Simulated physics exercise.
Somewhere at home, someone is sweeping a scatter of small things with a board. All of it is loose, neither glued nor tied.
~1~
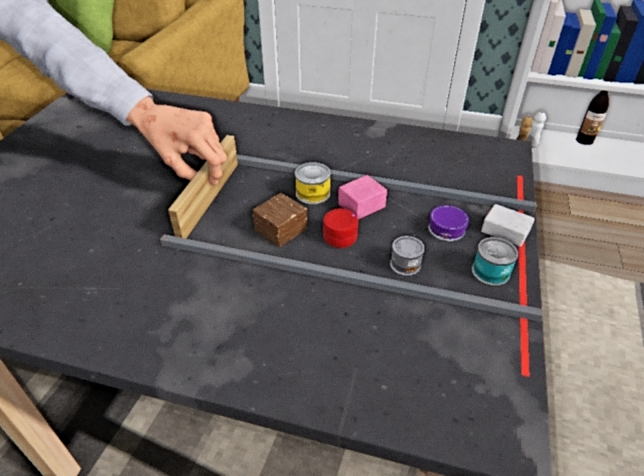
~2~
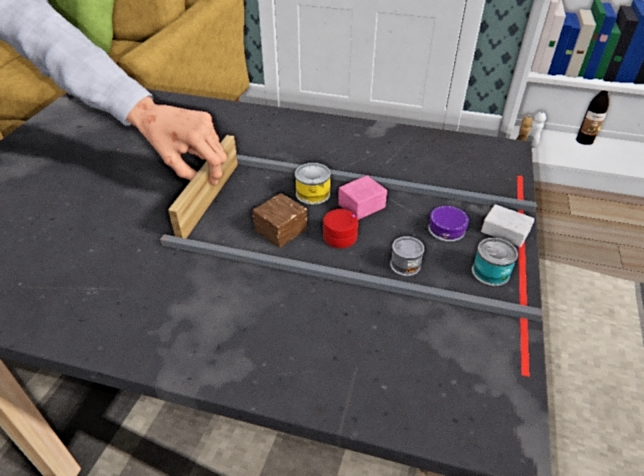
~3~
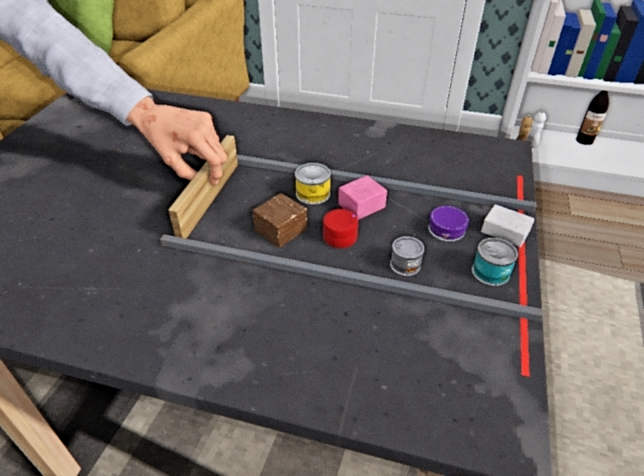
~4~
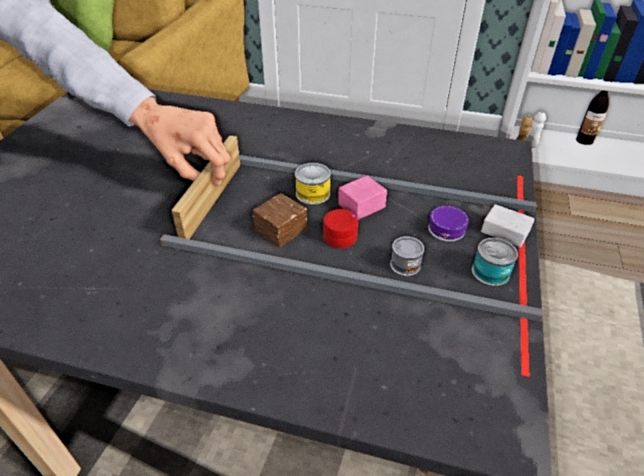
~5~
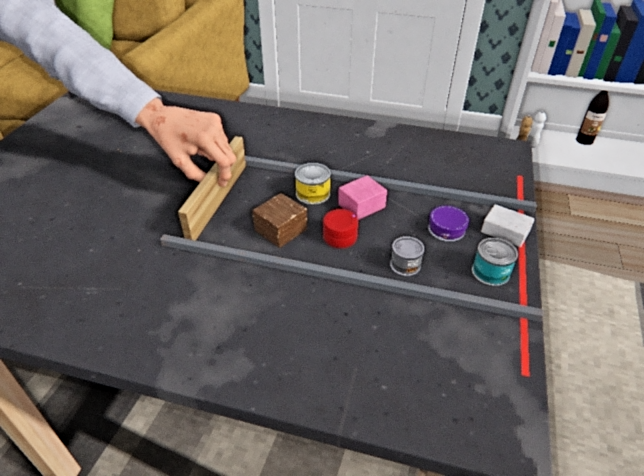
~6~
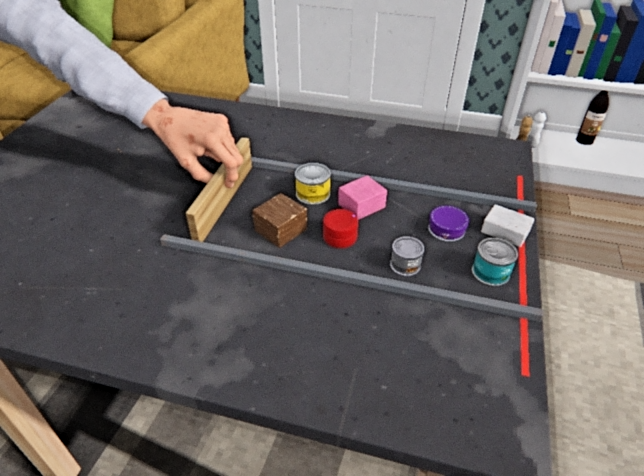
A hand held a wooden board upright on a dark table and slid it slightly to the right, toward a scatter of small tins and blocks between two grey strips, which all stayed still.
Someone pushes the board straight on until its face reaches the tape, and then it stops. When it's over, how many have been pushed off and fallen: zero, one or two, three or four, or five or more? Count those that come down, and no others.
I predict that five of them or more will leave the table.
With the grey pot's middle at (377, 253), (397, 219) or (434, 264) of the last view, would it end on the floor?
Try one: It is still there. Try two: It ends up off. Try three: It is still there.
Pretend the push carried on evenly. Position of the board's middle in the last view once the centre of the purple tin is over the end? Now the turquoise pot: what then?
I'd put it close to (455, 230), and close to (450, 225) for the other one.
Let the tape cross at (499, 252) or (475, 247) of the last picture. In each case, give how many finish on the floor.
First try 5, second try 3.
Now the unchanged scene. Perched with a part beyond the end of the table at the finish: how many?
Looks like 1 of them.
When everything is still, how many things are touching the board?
That comes to 1.
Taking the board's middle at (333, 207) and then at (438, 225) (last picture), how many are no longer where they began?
By then 4, and 8.
A little later, none off yet; white block at rest near (508, 225); turquoise pot at rest near (494, 262); purple tin at rest near (448, 224).
When it is over, the number that fall off is five or more; down, brown block, yellow tin, red lid, pink block, purple tin, turquoise pot and white block.
